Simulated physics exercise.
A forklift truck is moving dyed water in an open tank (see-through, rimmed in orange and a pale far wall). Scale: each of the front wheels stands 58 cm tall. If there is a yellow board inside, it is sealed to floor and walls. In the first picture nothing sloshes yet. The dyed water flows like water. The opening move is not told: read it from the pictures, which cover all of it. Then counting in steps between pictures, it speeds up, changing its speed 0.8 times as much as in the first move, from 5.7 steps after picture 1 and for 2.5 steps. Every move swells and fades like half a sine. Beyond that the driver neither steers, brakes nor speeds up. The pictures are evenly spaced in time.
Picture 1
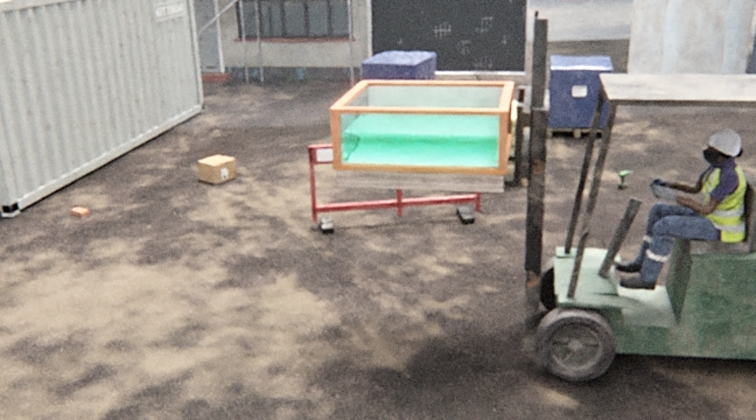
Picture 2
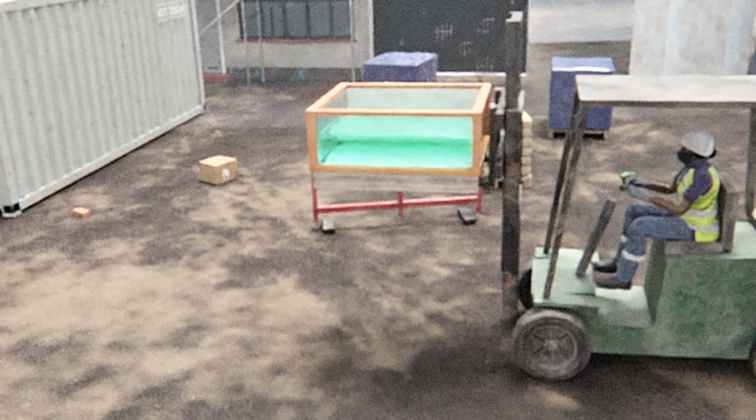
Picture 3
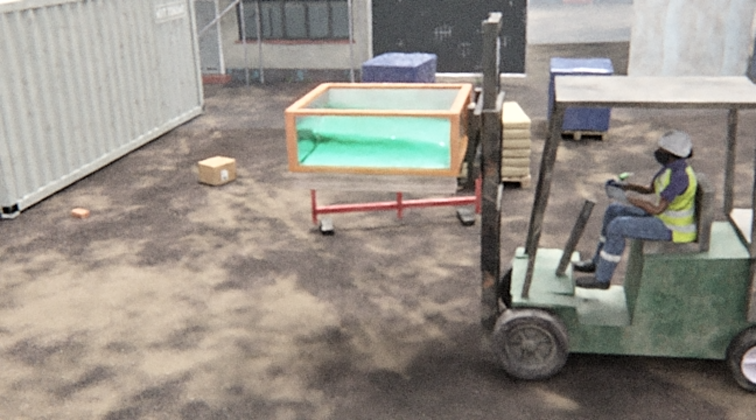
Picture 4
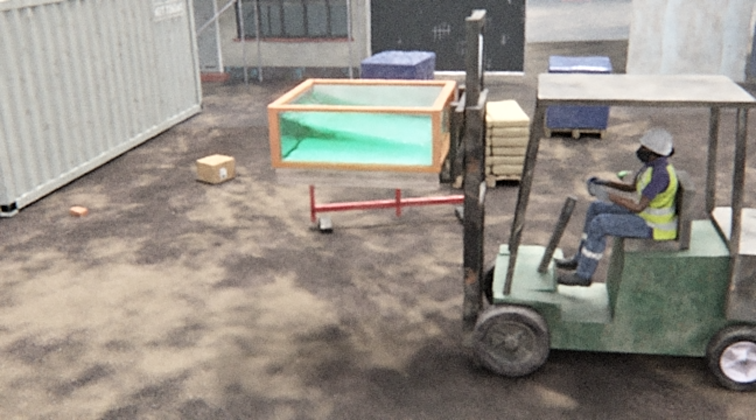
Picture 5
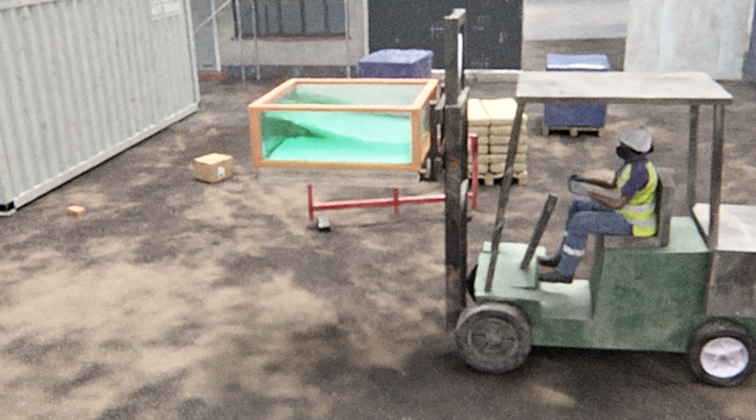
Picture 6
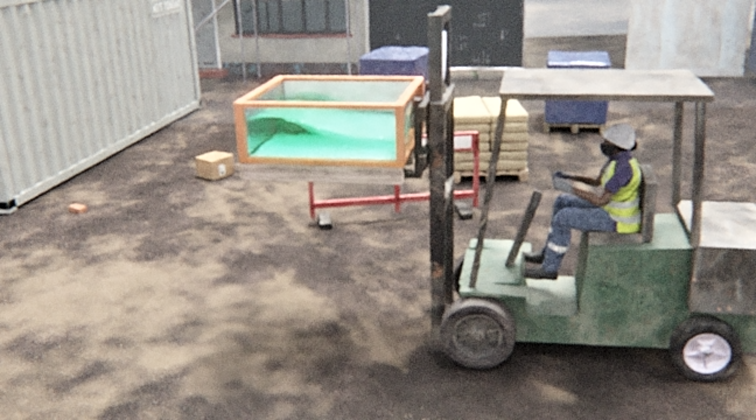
A green forklift with a driver in a yellow vest rolled left across the yard, carrying a clear, orange-rimmed tank, and the green water inside, level at first, sloped up toward the left side.
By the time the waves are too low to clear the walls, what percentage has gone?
Some 1 per cent goes overboard.
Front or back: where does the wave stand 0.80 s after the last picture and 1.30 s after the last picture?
At the back, then the front.
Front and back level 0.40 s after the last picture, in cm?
About 16 cm in front and 34 cm behind.
Another 0.40 s on from the last picture, the surface is 17 cm up at the front and 35 cm at the back; nothing has left.
Another 0.80 s on from the last picture, the surface is 11 cm up at the front and 37 cm at the back; nothing has left.
Another 1.30 s on from the last picture, the surface is 41 cm up at the front and 18 cm at the back; nothing has left.
Another 3.44 s on from the last picture, 1 per cent is out, over the front, 2 of 252 litres.
